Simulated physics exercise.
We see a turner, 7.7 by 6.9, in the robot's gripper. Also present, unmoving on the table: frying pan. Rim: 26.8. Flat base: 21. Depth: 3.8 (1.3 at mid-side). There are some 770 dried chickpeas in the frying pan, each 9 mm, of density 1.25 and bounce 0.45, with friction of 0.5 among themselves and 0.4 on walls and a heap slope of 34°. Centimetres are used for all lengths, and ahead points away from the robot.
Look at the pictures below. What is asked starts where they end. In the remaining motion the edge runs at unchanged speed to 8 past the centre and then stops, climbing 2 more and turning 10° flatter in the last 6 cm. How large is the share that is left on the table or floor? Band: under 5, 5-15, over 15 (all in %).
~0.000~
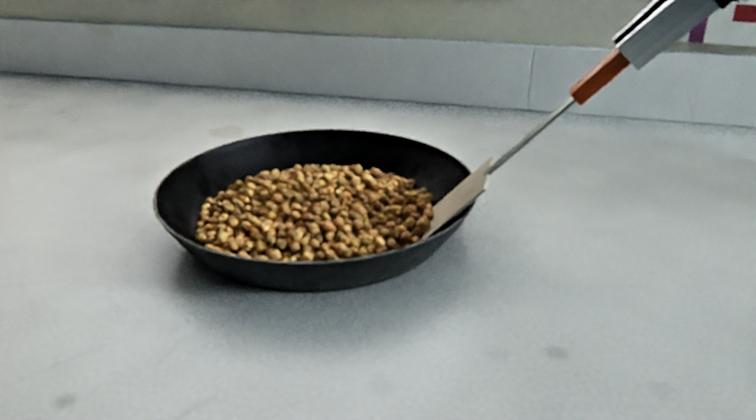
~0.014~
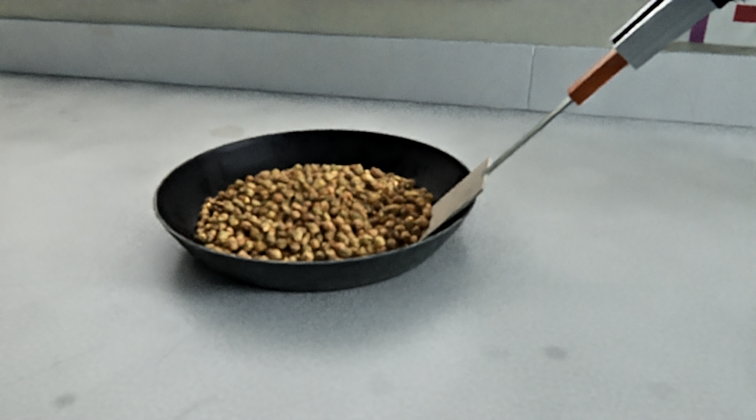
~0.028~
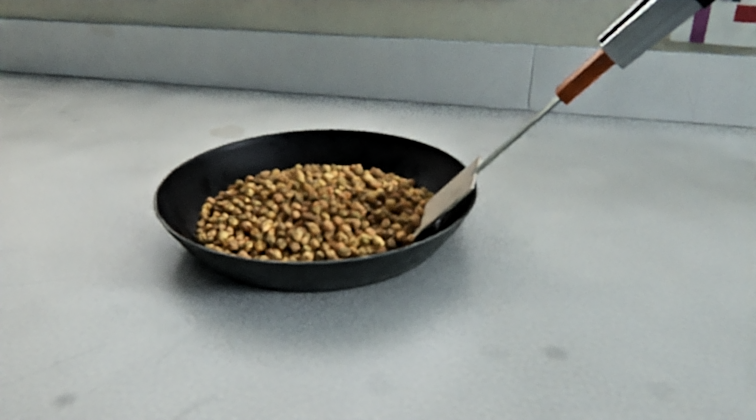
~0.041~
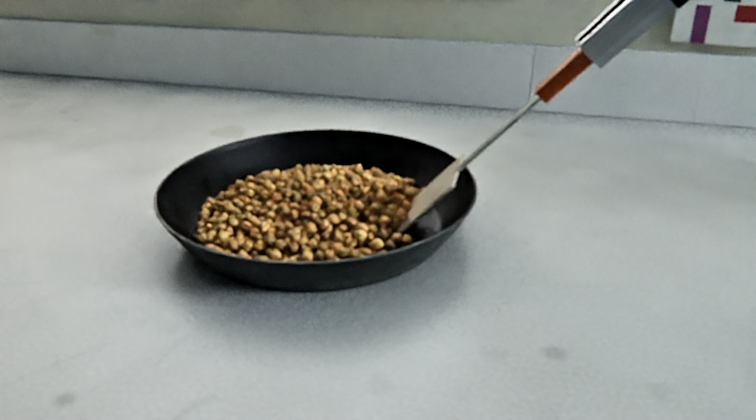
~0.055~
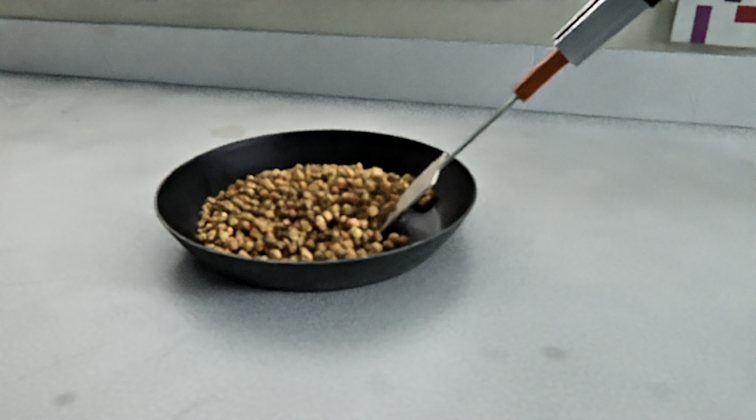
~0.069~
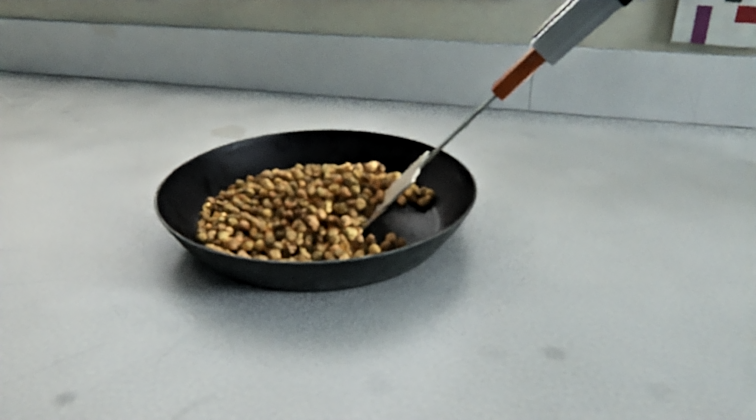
5-15 %.
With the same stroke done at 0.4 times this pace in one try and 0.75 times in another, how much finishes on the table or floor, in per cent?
Some 0 and 5 per cent.
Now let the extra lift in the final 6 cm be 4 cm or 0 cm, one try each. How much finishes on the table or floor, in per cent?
I'd put it near 15 in a hundred, then near 5 in a hundred.
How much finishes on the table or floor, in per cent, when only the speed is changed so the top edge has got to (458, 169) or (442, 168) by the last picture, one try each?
I'd estimate some 0 and 0 in a hundred.
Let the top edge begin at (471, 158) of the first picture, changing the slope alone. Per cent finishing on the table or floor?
Roughly 10 percent ends on the table or floor.
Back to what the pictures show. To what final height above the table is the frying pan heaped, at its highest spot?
Peak at rest, approximately 4.5 centimetres.
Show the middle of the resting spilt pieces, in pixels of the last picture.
My best guess is near (58, 181).
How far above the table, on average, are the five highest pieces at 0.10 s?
Around 6 cm above the table.
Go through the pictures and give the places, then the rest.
In the first picture, the turner top edge at (489, 172), sloping 49°; upper third of the load around (325, 205), from x 200 to 430, top at y 170; 767 in the frying pan.
In the second picture, the turner top edge at (487, 172), sloping 49°; upper third of the load around (325, 205), from x 200 to 430, top at y 170.
In the third picture, the turner top edge at (477, 171), sloping 49°; upper third of the load around (329, 205), from x 200 to 430, top at y 170.
In the fourth picture, the turner top edge at (459, 169), sloping 49°; upper third of the load around (334, 202), from x 200 to 430, top at y 170.
In the fifth picture, the turner top edge at (440, 167), sloping 49°; upper third of the load around (334, 198), from x 200 to 430, top at y 170.
In the sixth picture, the turner top edge at (421, 166), sloping 49°; upper third of the load around (331, 195), from x 200 to 430, top at y 165; 767 in the frying pan.
After 0.10 s, sloping 49°, highest piece 6 above the table; 767 in the frying pan.
After 0.14 s, sloping 46°, highest piece 7 above the table; 767 in the frying pan.
After 0.35 s, sloping 39°, highest piece 4 above the table; 700 in the frying pan, 64 on the table or floor, 3 on the blade or in flight.
After 1.40 s, sloping 39°, highest piece 4 above the table; 700 in the frying pan, 67 on the table or floor.
In the end, 700 in the frying pan, 67 on the table or floor. That is 9 % on the table or floor.
